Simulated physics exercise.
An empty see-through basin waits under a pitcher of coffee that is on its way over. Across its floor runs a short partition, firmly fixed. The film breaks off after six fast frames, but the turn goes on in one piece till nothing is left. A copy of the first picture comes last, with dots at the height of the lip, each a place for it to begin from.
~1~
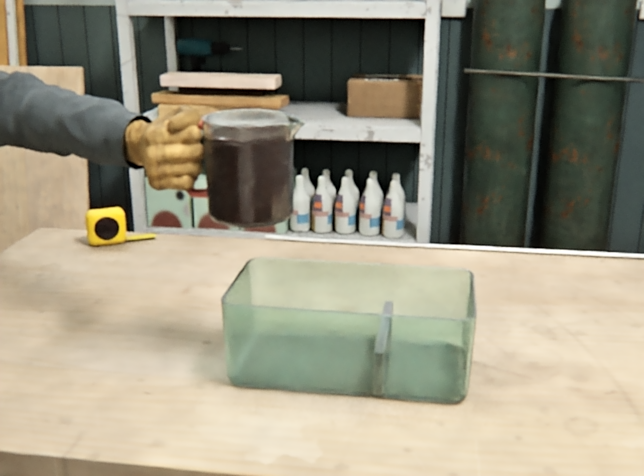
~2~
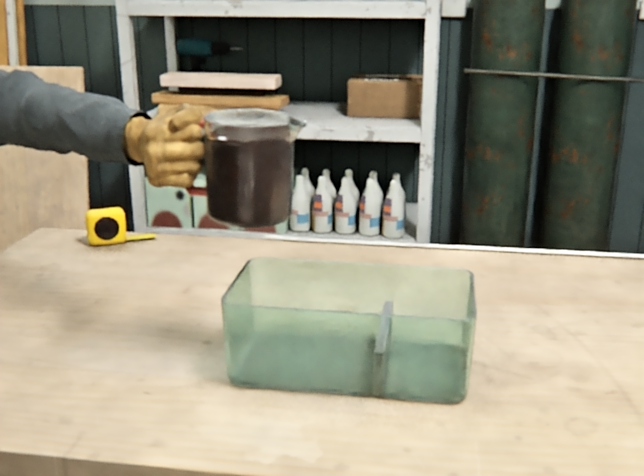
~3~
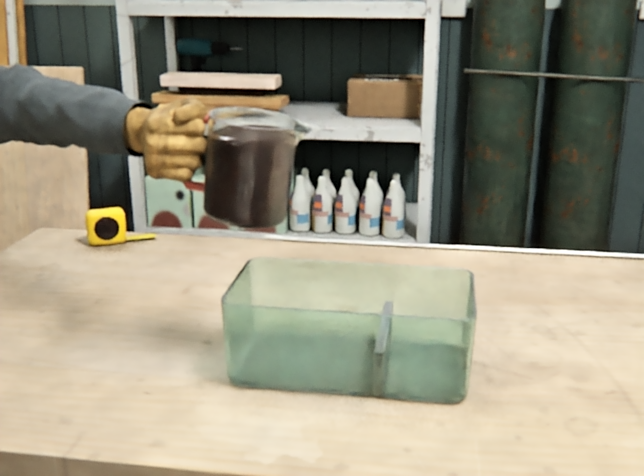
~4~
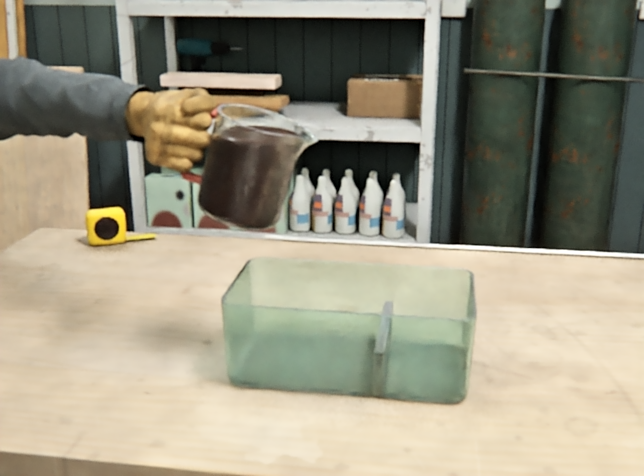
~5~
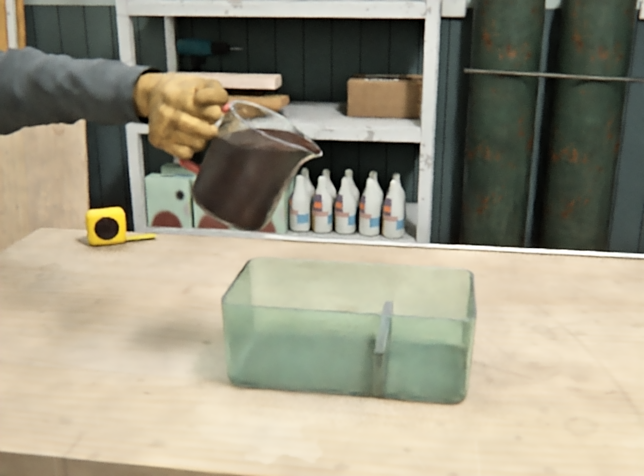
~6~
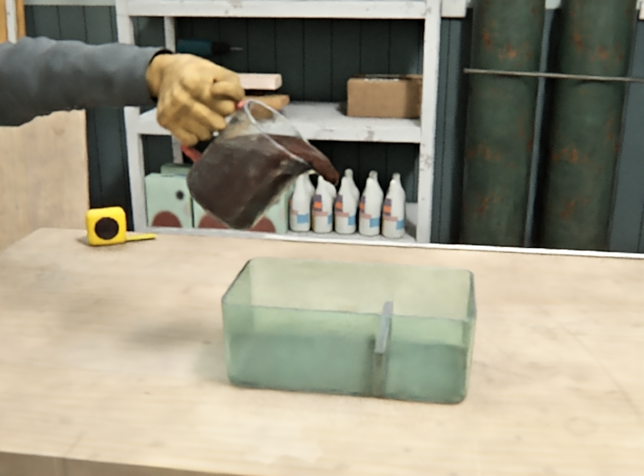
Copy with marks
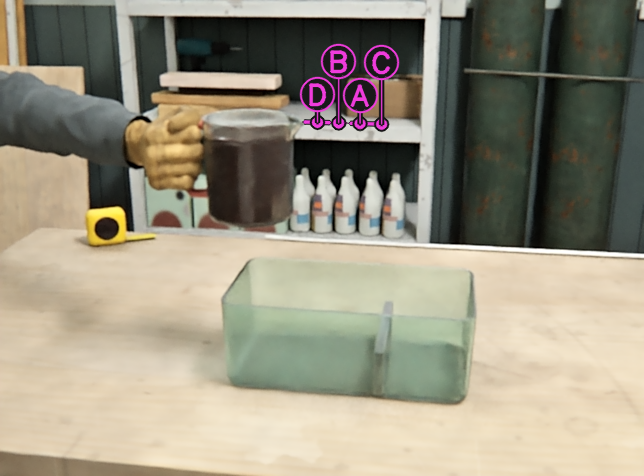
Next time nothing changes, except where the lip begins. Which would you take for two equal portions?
Best: B.
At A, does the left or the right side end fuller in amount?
The right one.
In magenta, A at (360, 123); B at (338, 123); C at (381, 124); D at (317, 122).
If A is chosen, about 25 % ends left of the wall and 71 % right of it; 4 % is lost outside.
If B is chosen, about 49 % ends left of the wall and 49 % right of it.
If C is chosen, about 25 % ends left of the wall and 69 % right of it; 7 % is lost outside.
If D is chosen, about 77 % ends left of the wall and 18 % right of it; 6 % is lost outside.
